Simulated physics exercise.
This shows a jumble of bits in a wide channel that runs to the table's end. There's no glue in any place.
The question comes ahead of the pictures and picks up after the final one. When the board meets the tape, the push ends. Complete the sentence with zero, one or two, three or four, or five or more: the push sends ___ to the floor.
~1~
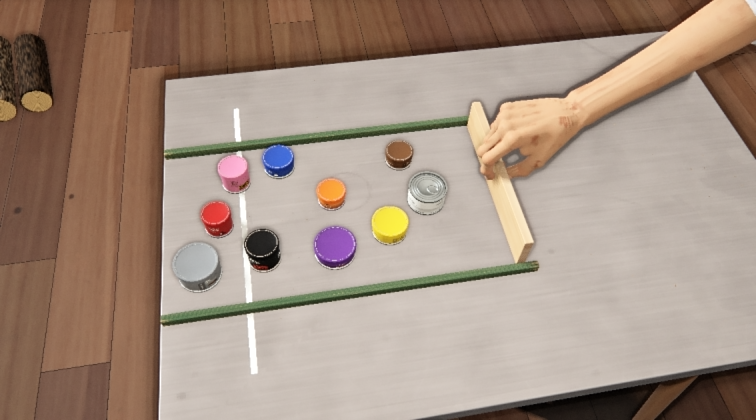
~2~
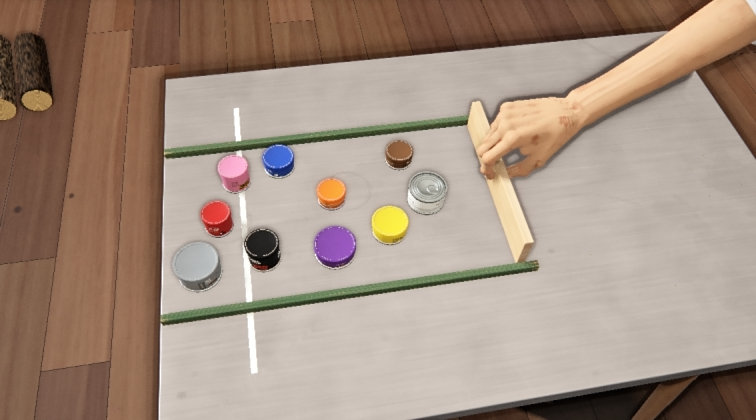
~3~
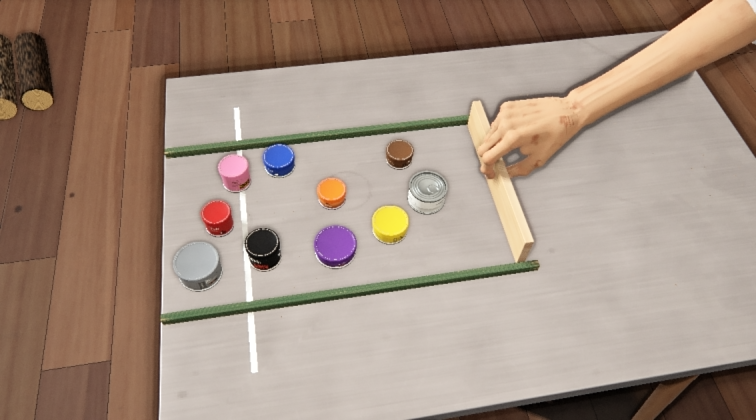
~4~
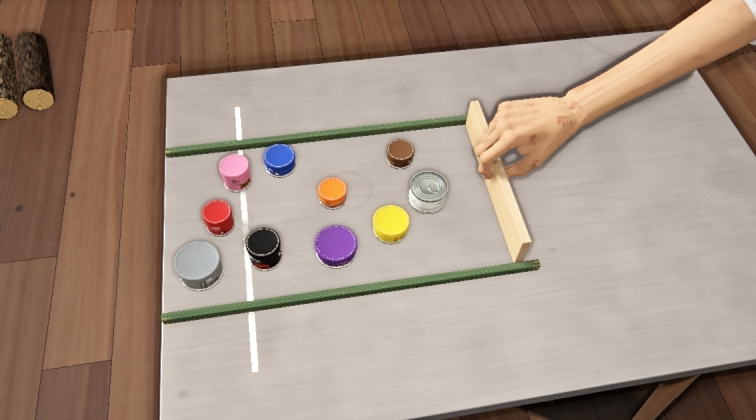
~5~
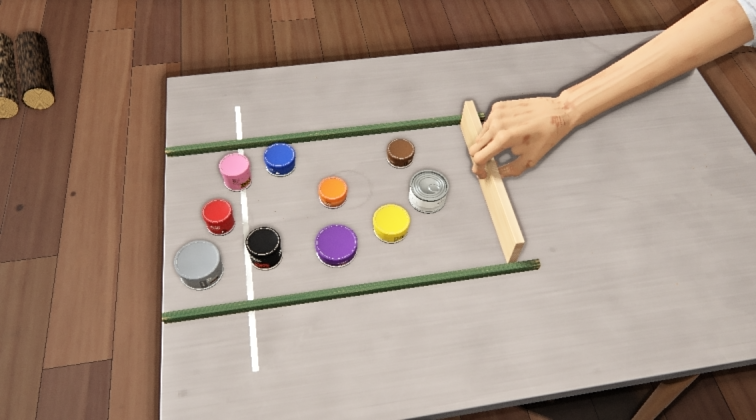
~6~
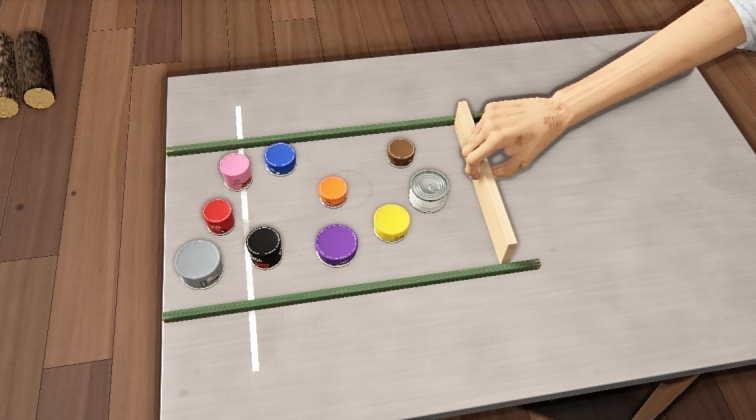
The push sends one or two to the floor.
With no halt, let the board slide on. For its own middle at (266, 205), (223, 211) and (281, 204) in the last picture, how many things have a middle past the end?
Counts: 0, 1, 0.
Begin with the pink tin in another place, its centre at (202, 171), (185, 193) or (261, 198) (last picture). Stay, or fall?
Try one it is not knocked off; try two it is not knocked off; try three it is not knocked off.
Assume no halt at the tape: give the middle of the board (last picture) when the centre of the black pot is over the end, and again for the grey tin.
The middle is at (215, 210) when it's the black pot, and at (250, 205) when it's the grey tin.
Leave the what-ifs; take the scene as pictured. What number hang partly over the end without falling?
I'd put it at 0.
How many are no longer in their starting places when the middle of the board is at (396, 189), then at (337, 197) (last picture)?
I make it 3 at the first spot and 6 at the other.
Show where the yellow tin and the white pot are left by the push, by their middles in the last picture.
The one named first is at (229, 248), the next at (225, 215).
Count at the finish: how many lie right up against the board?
That would be 4 of them.
Early on, none off yet; grey tin at rest near (200, 265); red pot at rest near (219, 217); pink tin at rest near (237, 173).
A while later, none off yet; grey tin moving near (196, 266); red pot at rest near (219, 217); pink tin moving near (228, 175).
Finally, the number that fall off is one or two; lost, grey tin.
